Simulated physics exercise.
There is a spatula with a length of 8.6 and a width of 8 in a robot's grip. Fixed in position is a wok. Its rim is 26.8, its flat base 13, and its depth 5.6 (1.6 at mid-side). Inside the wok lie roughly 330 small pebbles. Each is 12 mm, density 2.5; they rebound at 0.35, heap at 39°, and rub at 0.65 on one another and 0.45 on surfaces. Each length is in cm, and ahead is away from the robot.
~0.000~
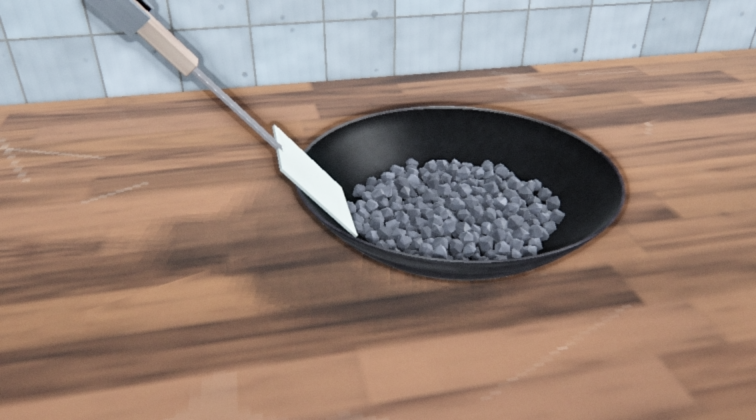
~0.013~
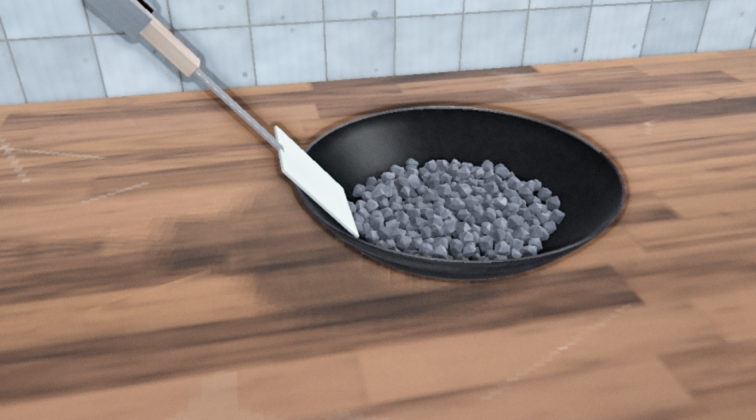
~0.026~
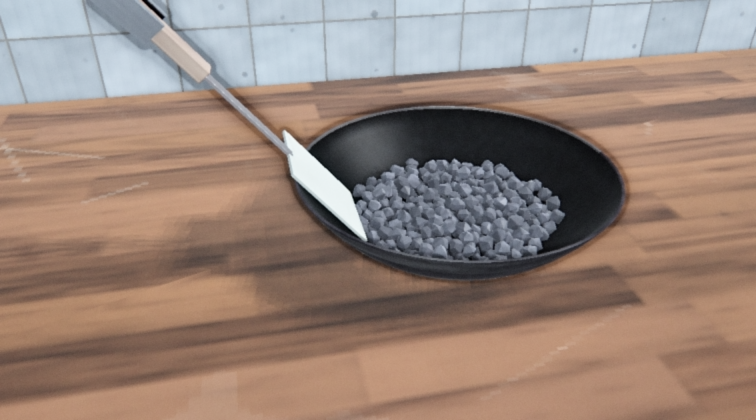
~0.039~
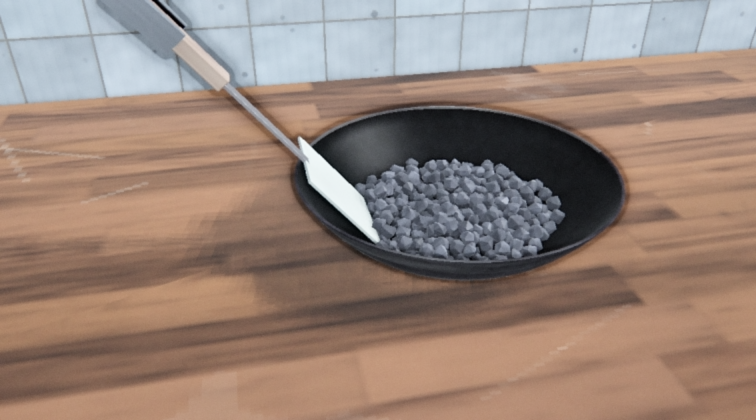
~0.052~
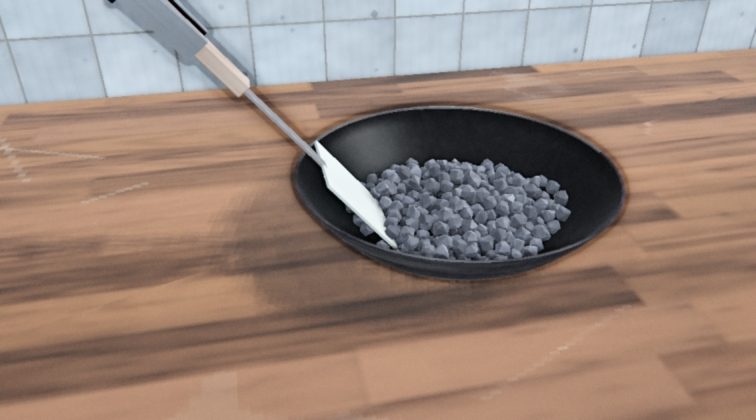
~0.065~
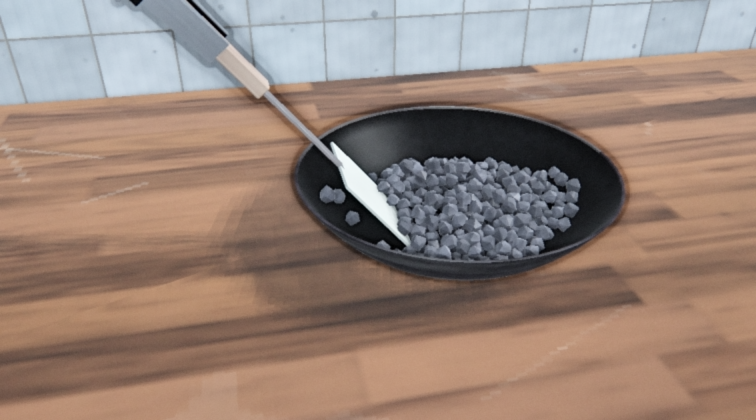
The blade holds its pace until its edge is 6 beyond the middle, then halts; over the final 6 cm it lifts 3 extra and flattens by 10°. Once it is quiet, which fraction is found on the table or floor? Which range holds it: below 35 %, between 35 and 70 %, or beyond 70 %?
The range below 35 %.
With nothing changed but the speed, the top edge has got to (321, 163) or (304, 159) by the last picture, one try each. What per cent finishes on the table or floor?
That comes to some 5 and some 0 percent, in that order.
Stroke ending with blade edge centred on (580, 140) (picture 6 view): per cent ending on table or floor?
Something near 50 in a hundred.
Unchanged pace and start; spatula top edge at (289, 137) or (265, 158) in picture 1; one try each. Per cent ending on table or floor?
Close to 15 and 10 percent respectively.
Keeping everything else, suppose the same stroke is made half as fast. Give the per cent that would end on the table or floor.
Then roughly 5 percent.
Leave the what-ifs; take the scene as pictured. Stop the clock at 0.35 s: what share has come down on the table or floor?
Roughly 15 percent of it.
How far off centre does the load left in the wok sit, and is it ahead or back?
About 4.5 centimetres ahead.
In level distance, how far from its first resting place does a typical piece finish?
About 6 centimetres.
After 0.10 s, sloping 51°, highest piece 11 above the table; 326 in the wok, 1 on the blade or in flight.
After 0.13 s, sloping 47°, highest piece 16 above the table; 326 in the wok, 1 on the blade or in flight.
After 0.35 s, sloping 41°, highest piece 22 above the table; 260 in the wok, 43 on the table or floor, 24 on the blade or in flight.
After 1.40 s, sloping 41°, highest piece 6 above the table; 258 in the wok, 69 on the table or floor.
At rest, 258 in the wok, 69 on the table or floor. That is 21 % on the table or floor.
